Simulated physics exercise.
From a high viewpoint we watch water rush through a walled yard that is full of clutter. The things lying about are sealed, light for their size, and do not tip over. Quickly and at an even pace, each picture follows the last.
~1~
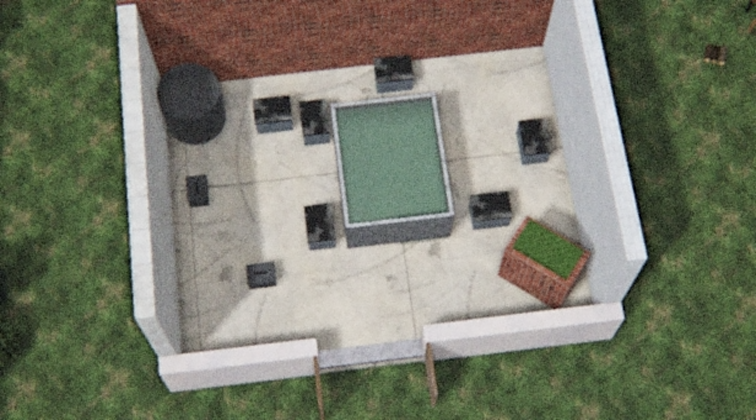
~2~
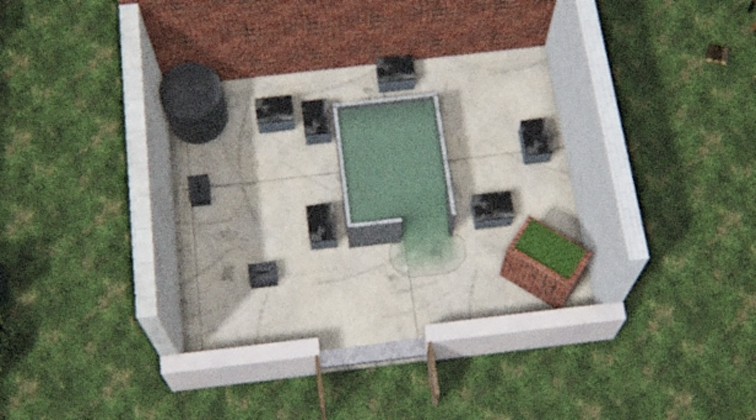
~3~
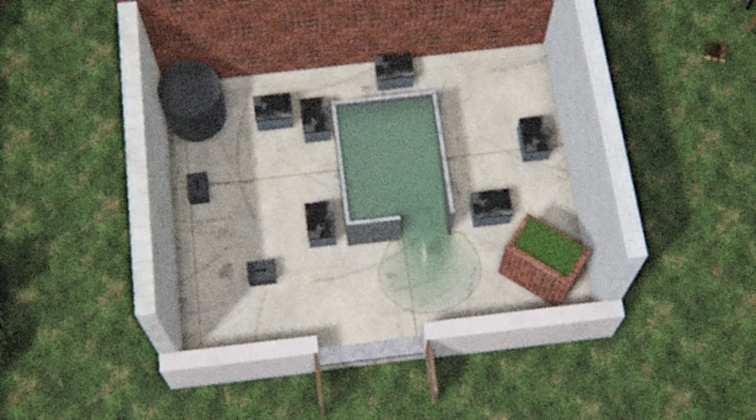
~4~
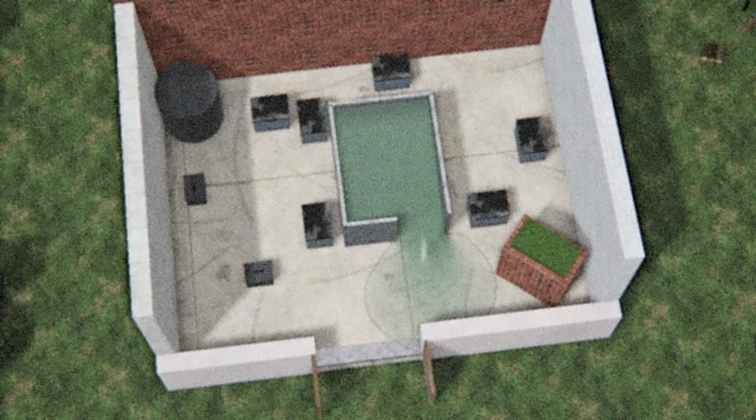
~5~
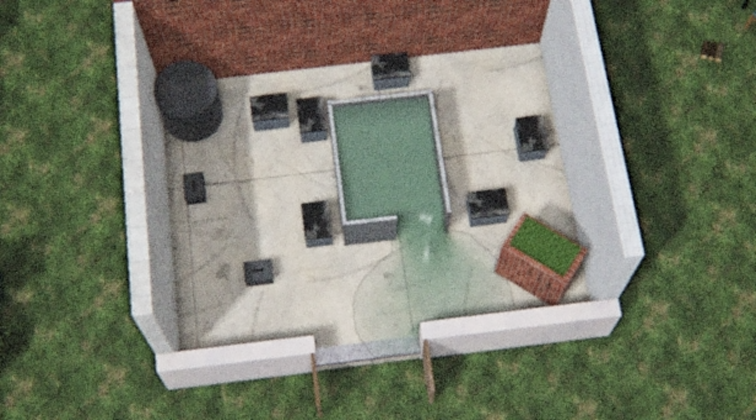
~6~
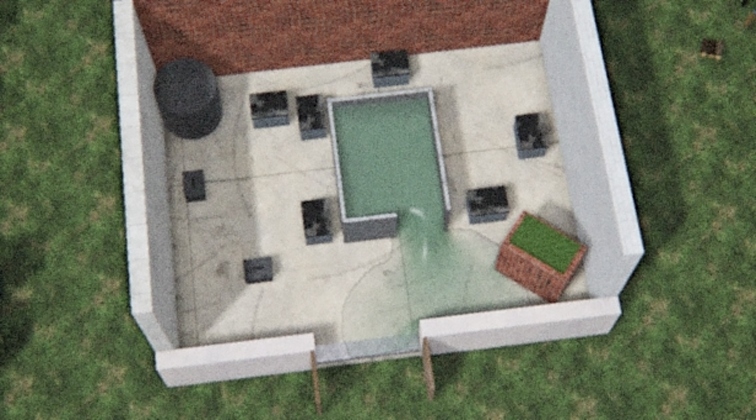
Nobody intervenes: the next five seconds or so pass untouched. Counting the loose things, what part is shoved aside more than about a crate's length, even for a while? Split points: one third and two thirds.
I expect the share pushed well aside to be below one third.
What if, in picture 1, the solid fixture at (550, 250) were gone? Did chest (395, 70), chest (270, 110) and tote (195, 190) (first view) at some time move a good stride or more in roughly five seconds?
In the order given: Got displaced, stayed put, stayed put.
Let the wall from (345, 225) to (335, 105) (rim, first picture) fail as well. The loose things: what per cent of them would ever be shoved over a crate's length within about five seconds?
I'd guess close to 80 percent.
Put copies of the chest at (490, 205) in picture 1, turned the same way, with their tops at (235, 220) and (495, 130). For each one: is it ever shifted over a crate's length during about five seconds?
The first largely stays; the second relocated.
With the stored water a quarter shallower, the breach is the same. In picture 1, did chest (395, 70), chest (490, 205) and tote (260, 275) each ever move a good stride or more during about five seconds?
The first stopped before it, the second reached the mark, the third stopped before it.
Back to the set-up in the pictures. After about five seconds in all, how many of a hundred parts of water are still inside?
By my count, 74 per cent.
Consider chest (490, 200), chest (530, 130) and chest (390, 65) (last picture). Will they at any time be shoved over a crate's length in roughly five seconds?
First displaced that much, second displaced that much, third under that distance.
A moment on, 0 of 8 are well off their spots; 0 afloat.
Next, 0 of 8 are well off their spots; 0 afloat.
Later, 1 of 8 are well off their spots; 1 afloat.
In the end, 2 of 8 are well off their spots, and 2 have been at some point; 2 afloat.
